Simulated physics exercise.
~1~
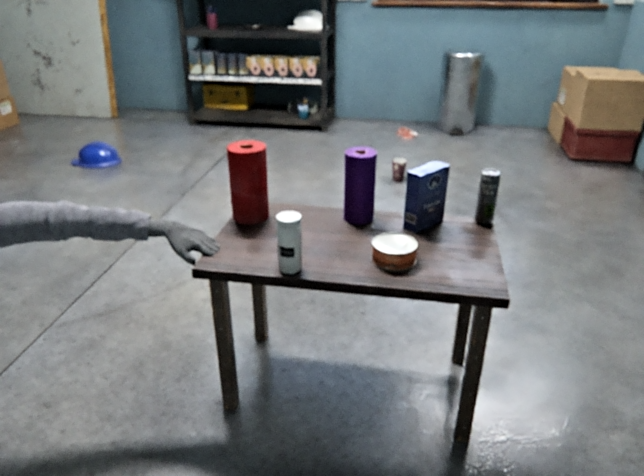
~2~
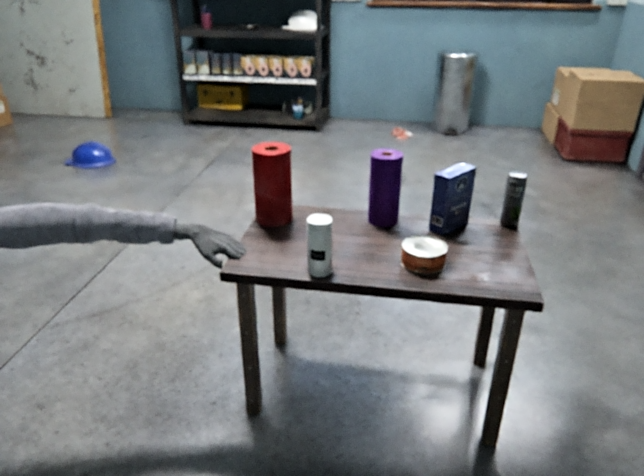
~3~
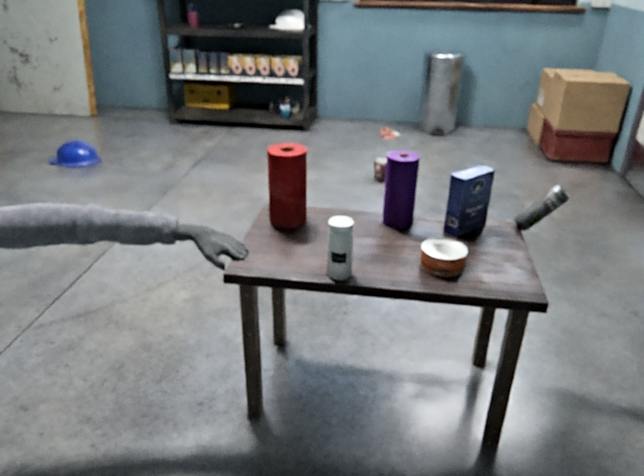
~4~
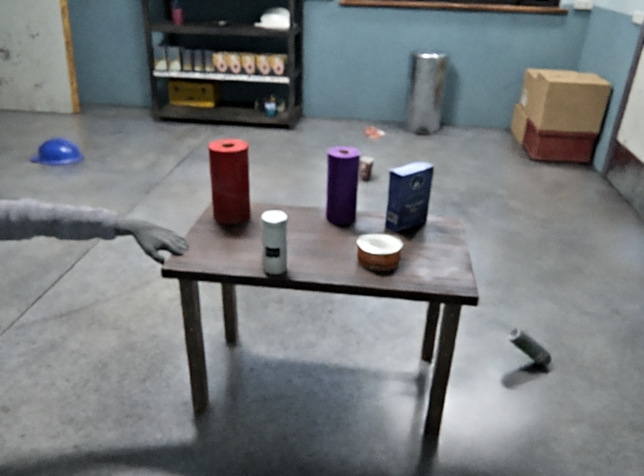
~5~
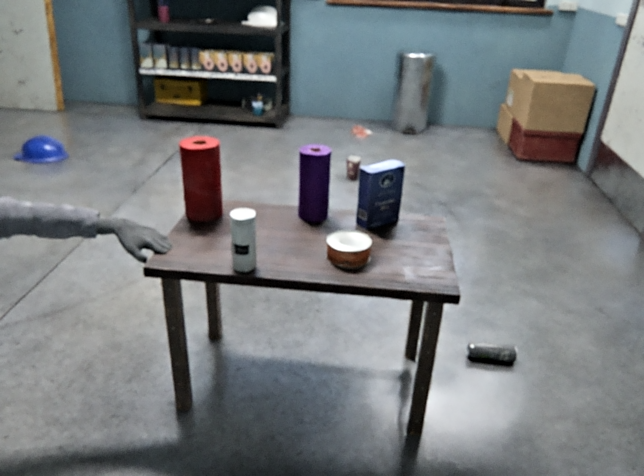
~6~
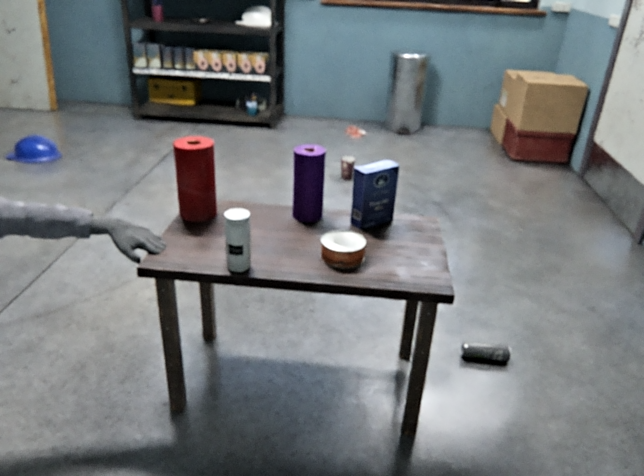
At first, a grey-sleeved arm rests its hand on the left end of a dark wooden side table holding a red roll, a purple roll, a white jar, an orange tub, a blue packet and a grey can. The table slides a short way right, the hand moving with it, and everything stays standing. Then the can leans sharply outward at the right edge. As the table moves back left, the can drops upside down towards the floor. It ends lying on its side to the right of the table, while the other five items remain on top.
